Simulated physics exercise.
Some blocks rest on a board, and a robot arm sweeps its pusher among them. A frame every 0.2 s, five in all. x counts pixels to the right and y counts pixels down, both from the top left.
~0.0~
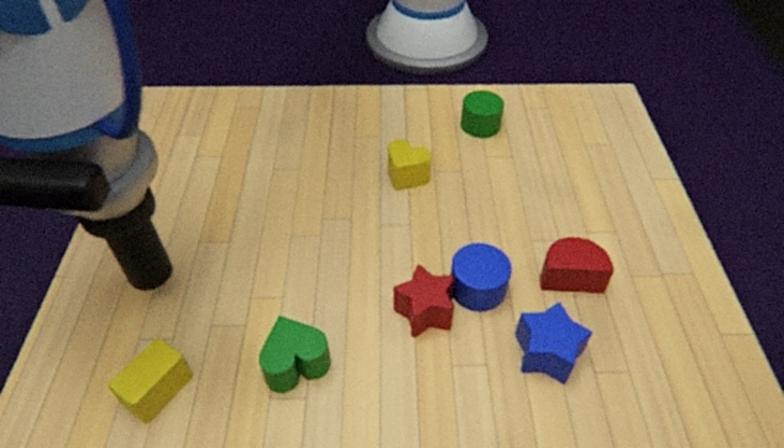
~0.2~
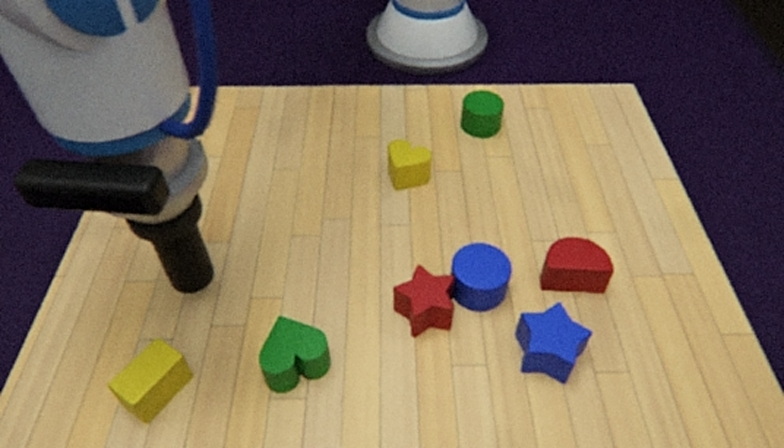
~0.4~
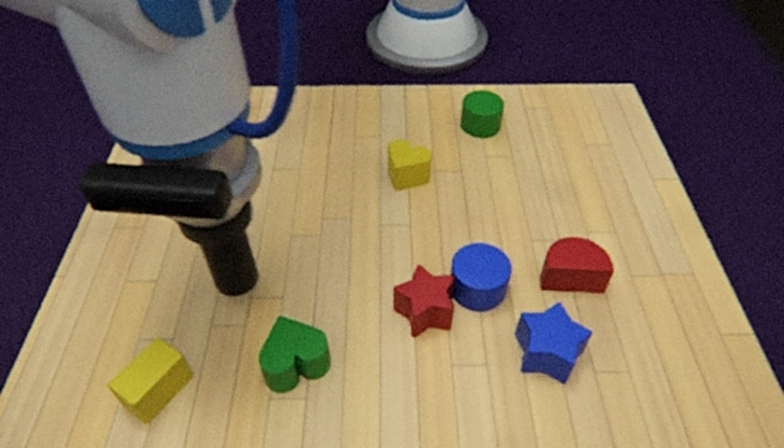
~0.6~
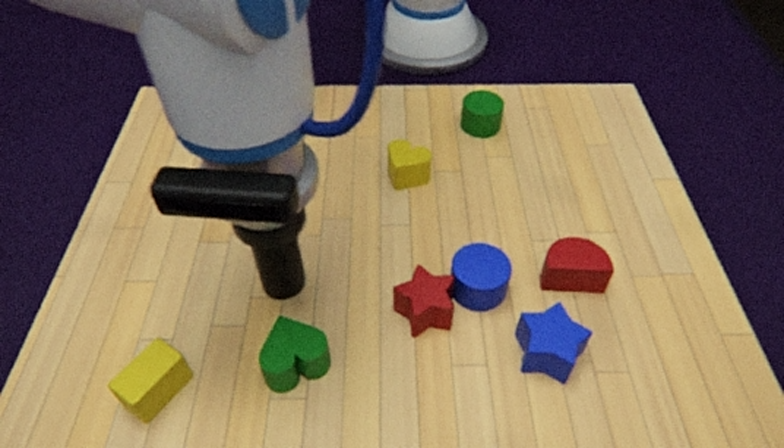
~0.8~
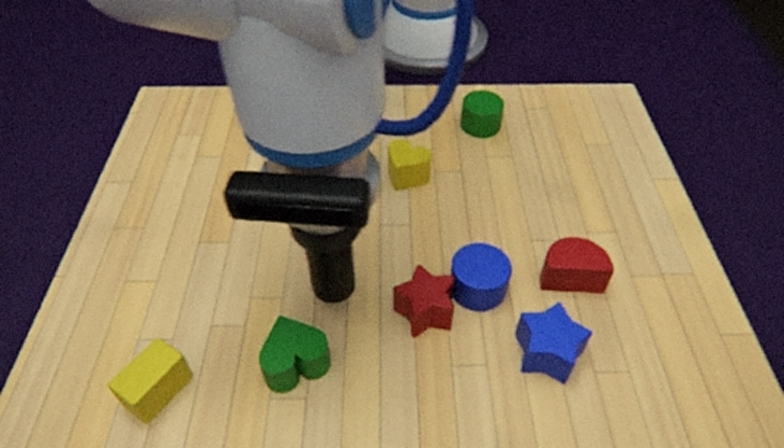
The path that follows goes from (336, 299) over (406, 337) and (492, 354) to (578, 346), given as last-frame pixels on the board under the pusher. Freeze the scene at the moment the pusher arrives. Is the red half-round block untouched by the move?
My answer is yes.
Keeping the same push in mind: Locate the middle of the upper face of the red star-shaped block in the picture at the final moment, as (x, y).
At roughly (466, 294).
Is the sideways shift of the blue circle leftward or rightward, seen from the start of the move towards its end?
It goes left.
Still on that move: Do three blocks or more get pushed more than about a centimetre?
Yes, it checks out.
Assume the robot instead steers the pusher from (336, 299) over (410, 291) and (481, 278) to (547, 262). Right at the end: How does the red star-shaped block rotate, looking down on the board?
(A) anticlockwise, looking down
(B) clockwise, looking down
B (clockwise, looking down)
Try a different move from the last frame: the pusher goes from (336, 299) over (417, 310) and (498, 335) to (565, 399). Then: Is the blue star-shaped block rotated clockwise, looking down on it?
It seems not.
What follows on the original path. One third of the way, pusher (408, 325); red star-shaped block (440, 289), turned 15° anticlockwise; blue circle (489, 261).
Two thirds of the way, pusher (496, 342); red star-shaped block (466, 294), turned 75° anticlockwise; blue circle (493, 254).
At the end, pusher (584, 334); red star-shaped block (466, 294), turned 75° anticlockwise; blue circle (493, 254); blue star-shaped block (638, 324); red half-round block unmoved.
